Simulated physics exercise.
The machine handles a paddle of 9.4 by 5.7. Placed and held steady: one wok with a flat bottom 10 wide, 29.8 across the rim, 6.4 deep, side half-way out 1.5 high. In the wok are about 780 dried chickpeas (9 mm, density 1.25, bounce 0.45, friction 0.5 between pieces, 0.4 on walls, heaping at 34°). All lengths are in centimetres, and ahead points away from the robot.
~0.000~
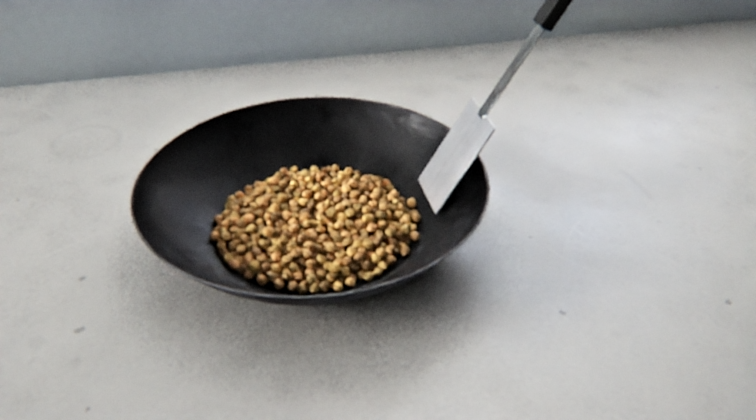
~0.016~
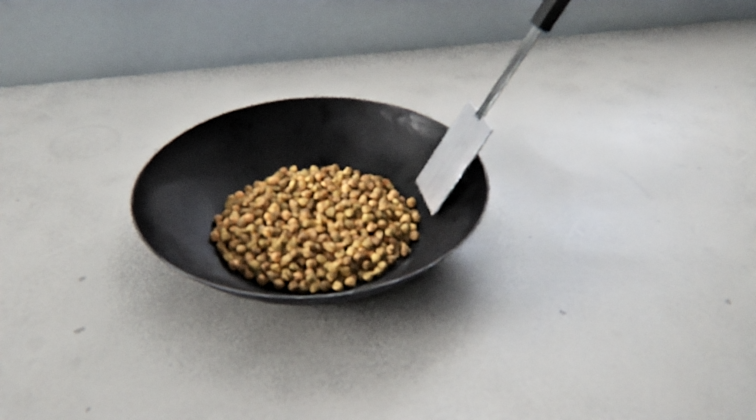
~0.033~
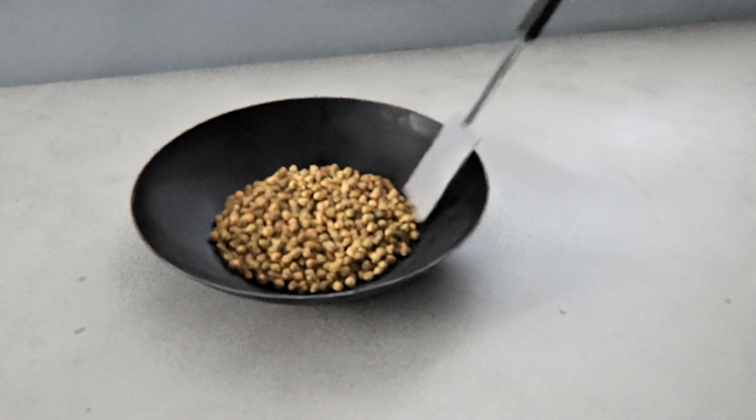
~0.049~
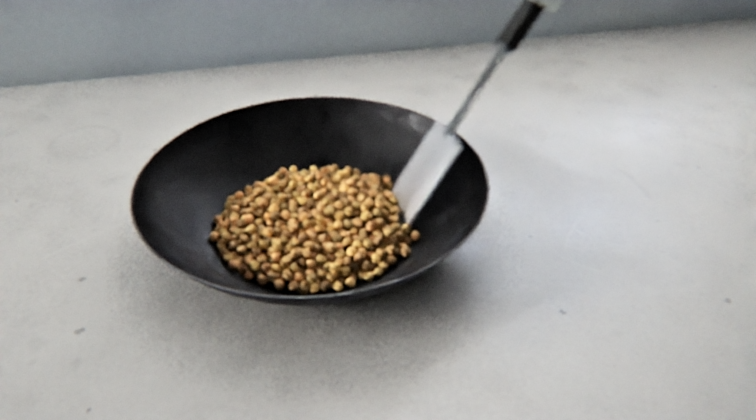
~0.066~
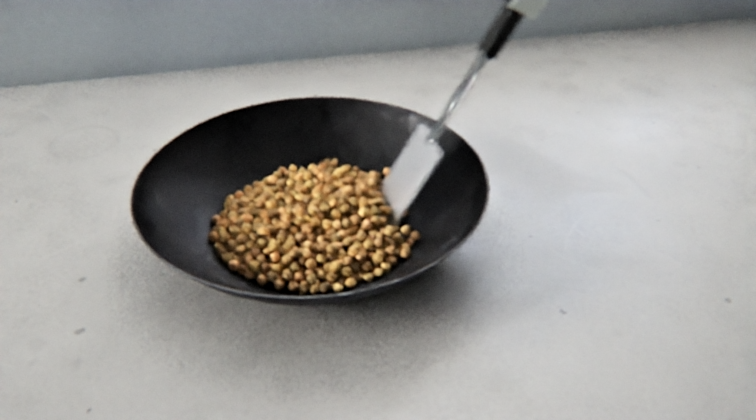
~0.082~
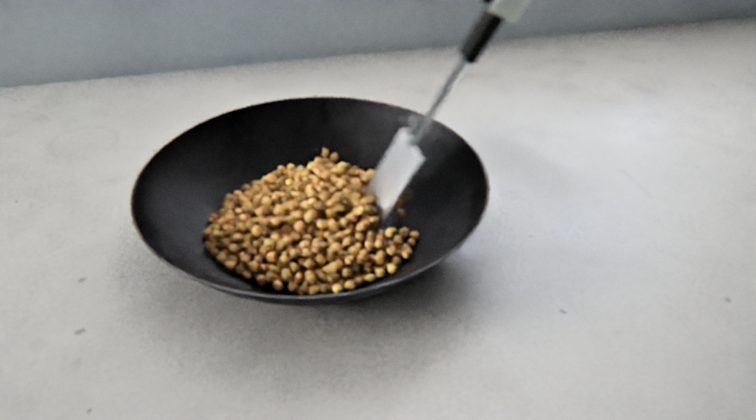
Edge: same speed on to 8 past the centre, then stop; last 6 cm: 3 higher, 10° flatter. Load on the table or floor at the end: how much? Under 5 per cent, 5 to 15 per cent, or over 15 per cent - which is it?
It is 5 to 15 per cent.
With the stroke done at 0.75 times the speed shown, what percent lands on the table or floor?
Near 5 in a hundred.
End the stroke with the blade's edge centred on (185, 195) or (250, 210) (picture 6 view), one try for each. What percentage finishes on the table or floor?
20 % and 0 %.
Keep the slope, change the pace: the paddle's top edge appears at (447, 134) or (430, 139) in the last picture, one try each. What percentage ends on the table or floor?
First try around 0 %, second try around 5 %.
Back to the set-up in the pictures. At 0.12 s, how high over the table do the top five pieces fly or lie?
Height: Some 6 cm.
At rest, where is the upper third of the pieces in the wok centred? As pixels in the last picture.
Approximately at pixel (218, 221).
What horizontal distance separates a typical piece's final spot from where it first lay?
About 3 cm.
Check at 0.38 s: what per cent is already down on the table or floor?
Share at that moment: Roughly 6 %.
After 0.12 s, sloping 60°, highest piece 8 above the table; 783 in the wok.
After 0.16 s, sloping 57°, highest piece 11 above the table; 782 in the wok, 1 on the blade or in flight.
After 0.38 s, sloping 50°, highest piece 7 above the table; 718 in the wok, 48 on the table or floor, 17 on the blade or in flight.
After 1.43 s, sloping 50°, highest piece 7 above the table; 718 in the wok, 65 on the table or floor.
In the end, 718 in the wok, 65 on the table or floor. That is 8 % on the table or floor.
